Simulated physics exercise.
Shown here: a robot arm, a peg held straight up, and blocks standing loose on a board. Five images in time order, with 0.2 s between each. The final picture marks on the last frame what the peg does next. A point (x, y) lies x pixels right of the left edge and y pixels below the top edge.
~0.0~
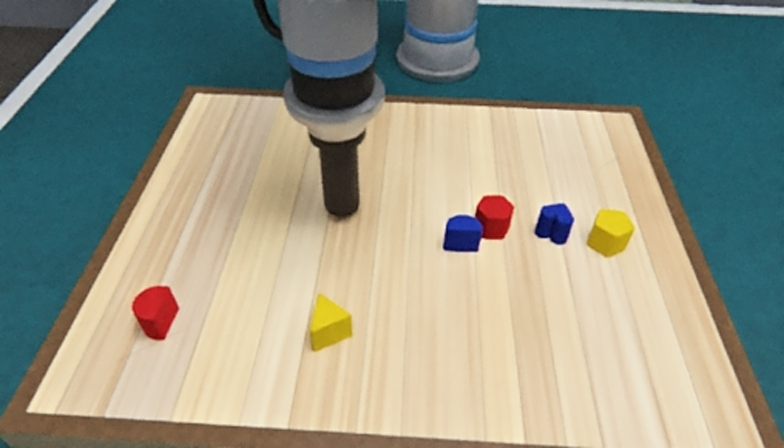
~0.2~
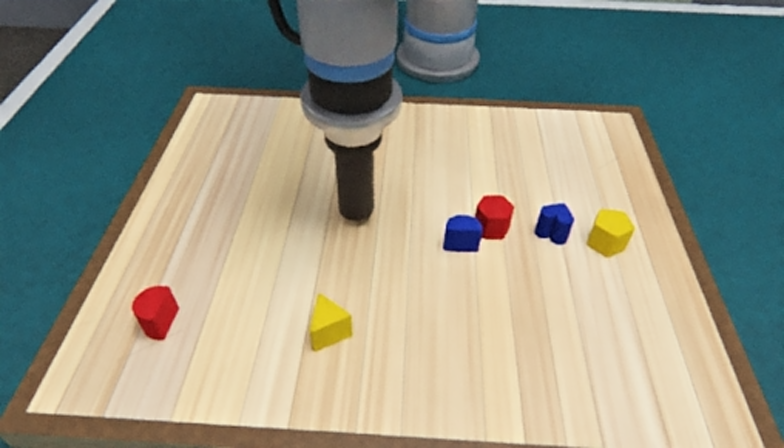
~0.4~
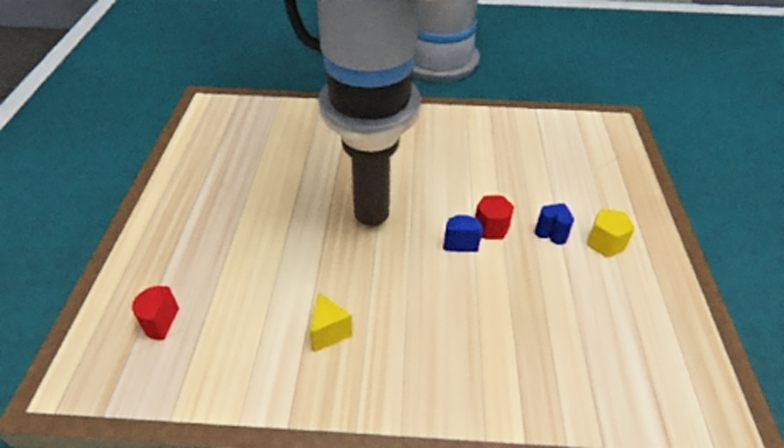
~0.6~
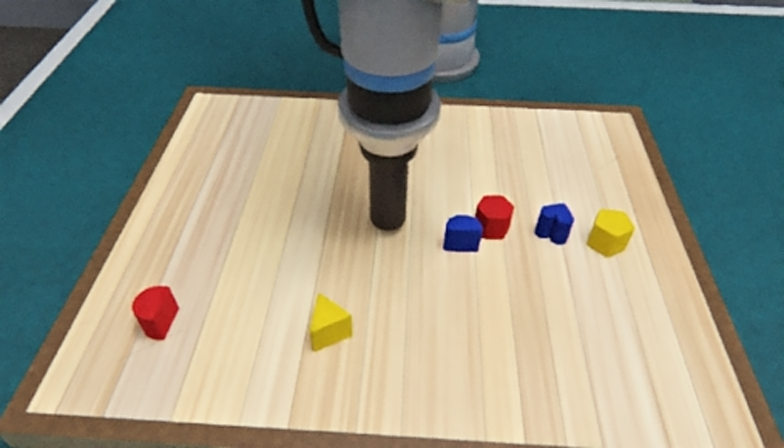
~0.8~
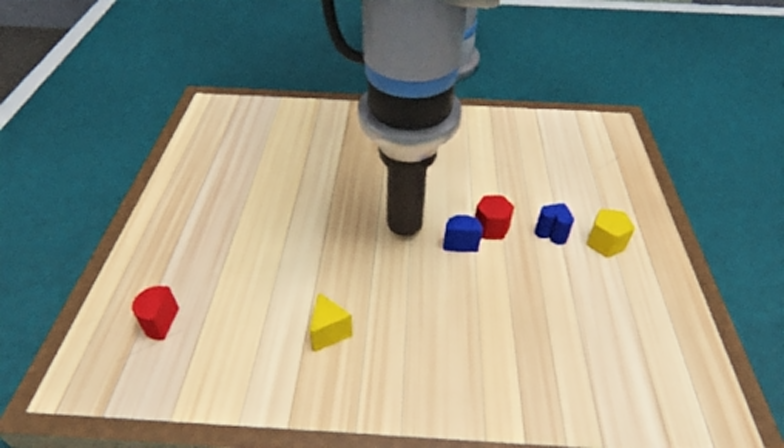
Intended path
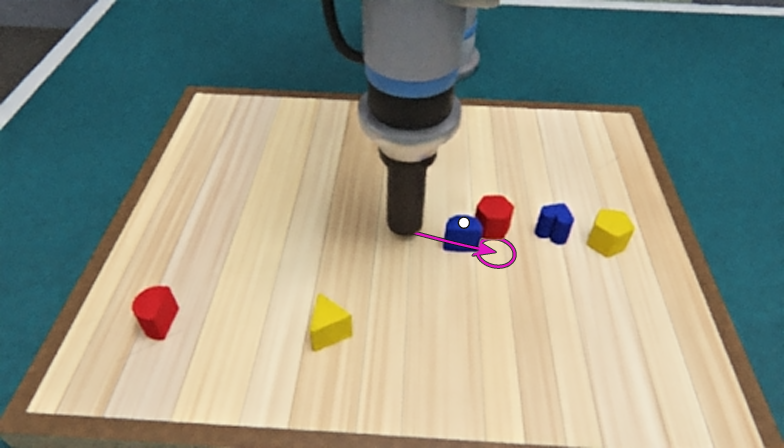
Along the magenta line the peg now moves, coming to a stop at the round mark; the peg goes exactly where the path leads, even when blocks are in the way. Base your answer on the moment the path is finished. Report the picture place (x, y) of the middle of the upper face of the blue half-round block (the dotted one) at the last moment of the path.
It is at (535, 234).
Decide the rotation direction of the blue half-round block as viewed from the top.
From above, counter-clockwise.
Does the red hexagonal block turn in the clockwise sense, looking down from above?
I'd say no.
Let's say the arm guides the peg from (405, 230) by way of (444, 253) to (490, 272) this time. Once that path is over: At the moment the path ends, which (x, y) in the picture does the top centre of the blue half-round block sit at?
The middle of its top is at (512, 230).
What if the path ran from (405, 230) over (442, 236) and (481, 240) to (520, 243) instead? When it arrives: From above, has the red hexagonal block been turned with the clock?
I believe not.
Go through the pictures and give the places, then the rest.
Peg's lower end at (342, 204); blue half-round block at (464, 223); red hexagonal block at (496, 206); blue heart block at (559, 212), in the first frame.
Peg at (357, 209); blocks still, in the second frame.
Peg at (372, 213); blocks still, in the third frame.
Peg at (388, 218); blocks still, in the fourth frame.
Peg at (405, 223); blue half-round block at (464, 223); red hexagonal block at (496, 206); blue heart block at (559, 212), in the fifth frame.
Drawn move, from (405, 230) directly to (496, 252); the dot is on the blue half-round block.
On the path given first. Halfway along, peg at (451, 234); blue half-round block at (487, 227).
At the end, peg at (497, 245); blue half-round block at (535, 234), turned 35° anticlockwise; red hexagonal block at (504, 204), turned 35° anticlockwise; blue heart block still.
